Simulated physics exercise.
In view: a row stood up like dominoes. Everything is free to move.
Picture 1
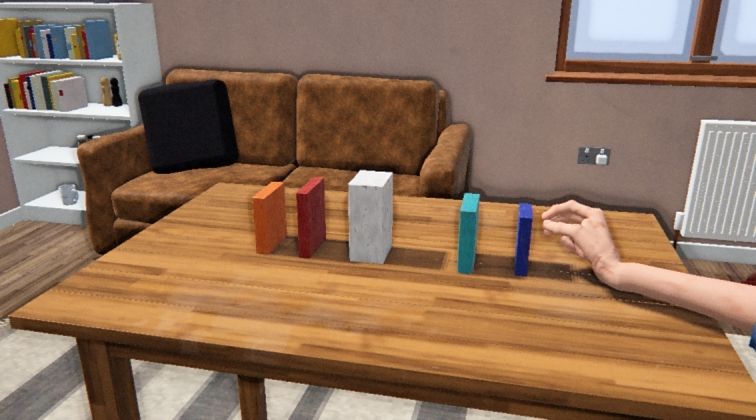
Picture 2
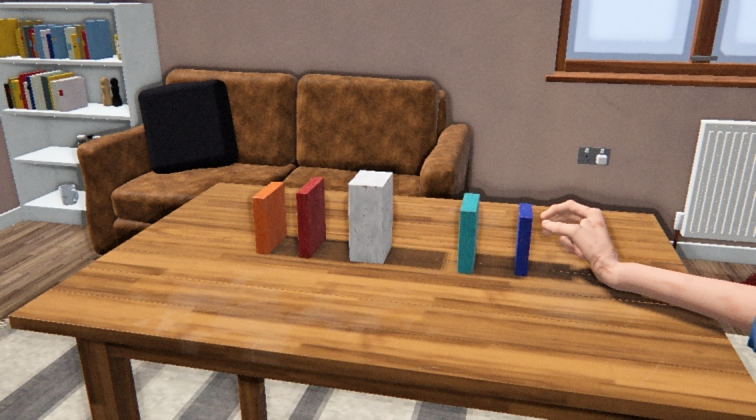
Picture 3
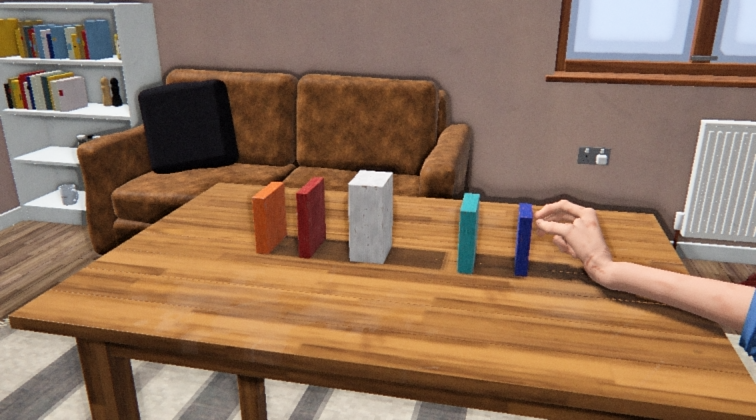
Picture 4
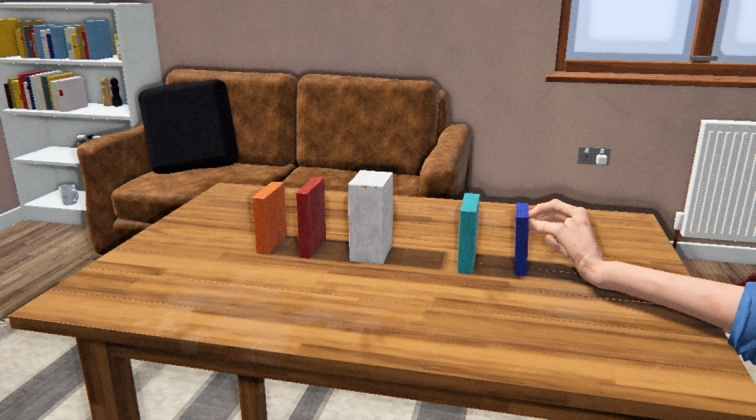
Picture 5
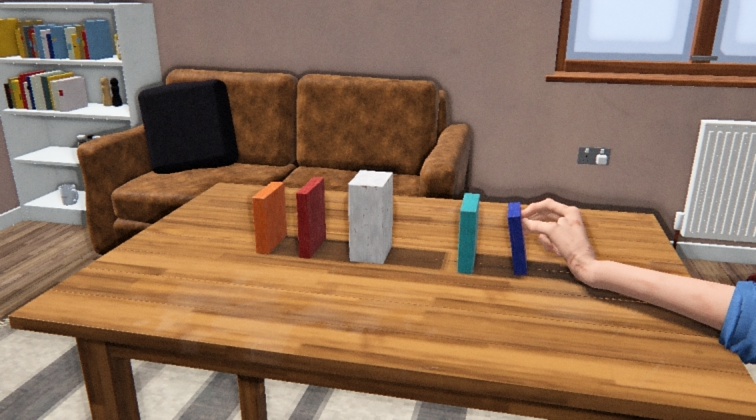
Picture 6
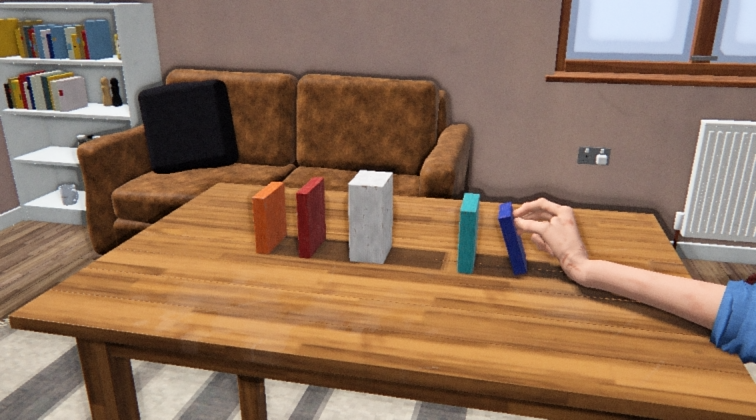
A hand moves left to the blue board and tilts it toward the turquoise board.
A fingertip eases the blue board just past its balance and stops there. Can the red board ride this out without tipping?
The red board keeps standing.
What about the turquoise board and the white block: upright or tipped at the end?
The turquoise board tips over; the white block keeps standing.
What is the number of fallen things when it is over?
2 of them.
Then, 0.50 s later than the last frame, blue board 75° over; turquoise board on its side.
Then, 0.70 s later than the last frame, blue board 90° over; turquoise board on its side.
When it is over, lying over on the table, turquoise board; the other 2 as before. End places, in pixels of the last picture, red board near (312, 217).
